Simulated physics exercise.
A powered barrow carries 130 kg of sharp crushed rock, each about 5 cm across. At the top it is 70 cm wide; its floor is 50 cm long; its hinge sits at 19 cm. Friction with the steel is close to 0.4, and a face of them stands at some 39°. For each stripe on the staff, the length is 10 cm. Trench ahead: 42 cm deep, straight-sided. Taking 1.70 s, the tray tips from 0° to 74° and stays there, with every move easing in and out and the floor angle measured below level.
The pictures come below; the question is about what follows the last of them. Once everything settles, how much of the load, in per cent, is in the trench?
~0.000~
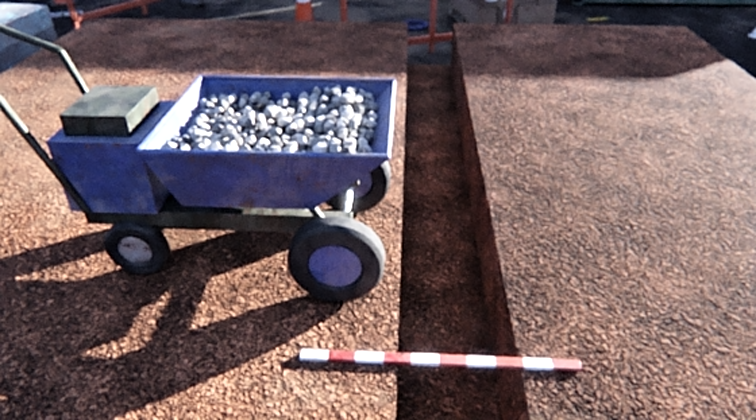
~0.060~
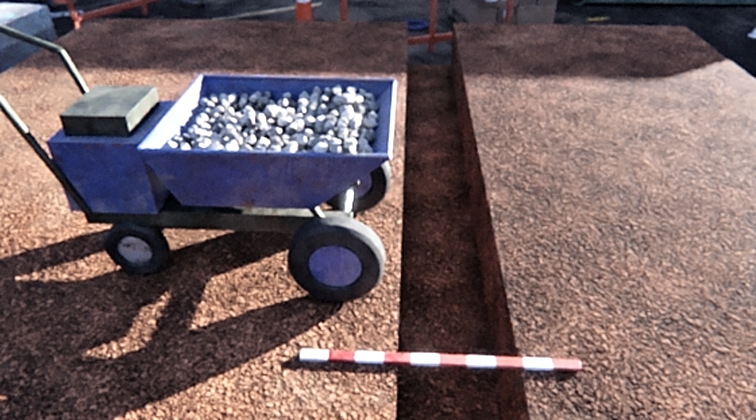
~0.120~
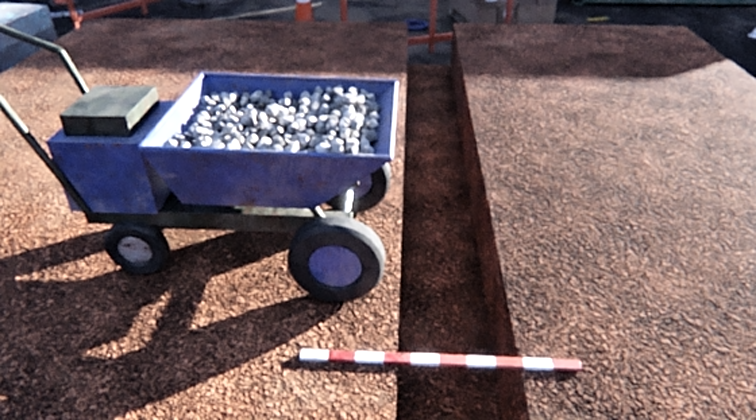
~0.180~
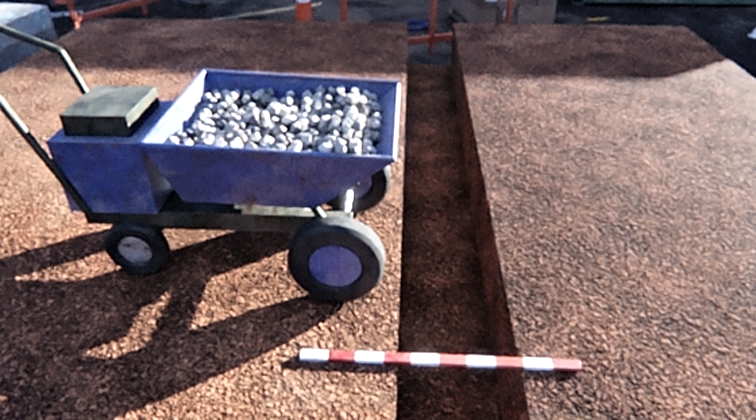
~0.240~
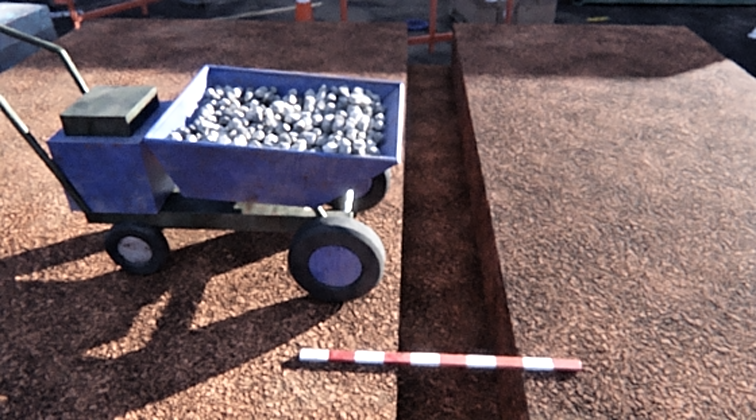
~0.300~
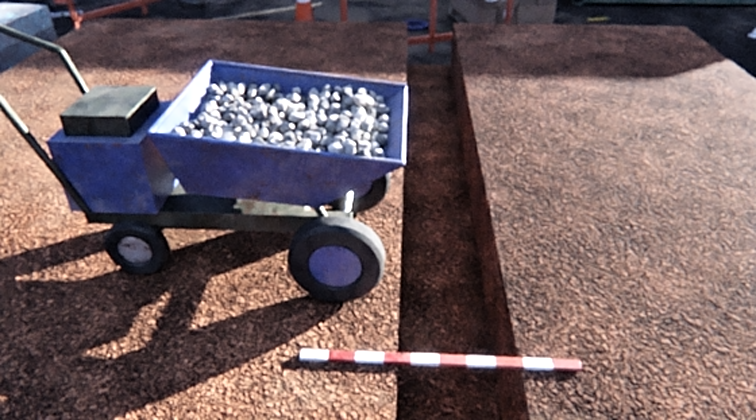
Once it settles, about 66 per cent of the load is there.
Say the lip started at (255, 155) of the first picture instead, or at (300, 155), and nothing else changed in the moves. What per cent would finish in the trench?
Close to 60 percent in the first case, 100 percent in the second.
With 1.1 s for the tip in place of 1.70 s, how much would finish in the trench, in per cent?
My guess is near 60 percent.
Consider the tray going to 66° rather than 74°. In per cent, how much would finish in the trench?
It would come to about 70 percent.
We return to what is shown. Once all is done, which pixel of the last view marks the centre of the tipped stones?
Their middle ends up near (478, 304).
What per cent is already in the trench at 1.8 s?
By that point it's something like 40 in a hundred.
After 1.3 s the floor is at 62°; 100 % in the tray; the foremost stones are at (473, 217).
After 1.8 s the floor is at 74°; 36 % in the tray, 38 % in the trench, 26 % past the trench; the foremost stones are at (584, 256).
After 2.2 s the floor is at 74°; 5 % in the tray, 60 % in the trench, 35 % past the trench; the foremost stones are at (642, 264).
After 4.1 s the floor is at 74°; 0 % in the tray, 66 % in the trench, 34 % past the trench; the foremost stones are at (639, 254).
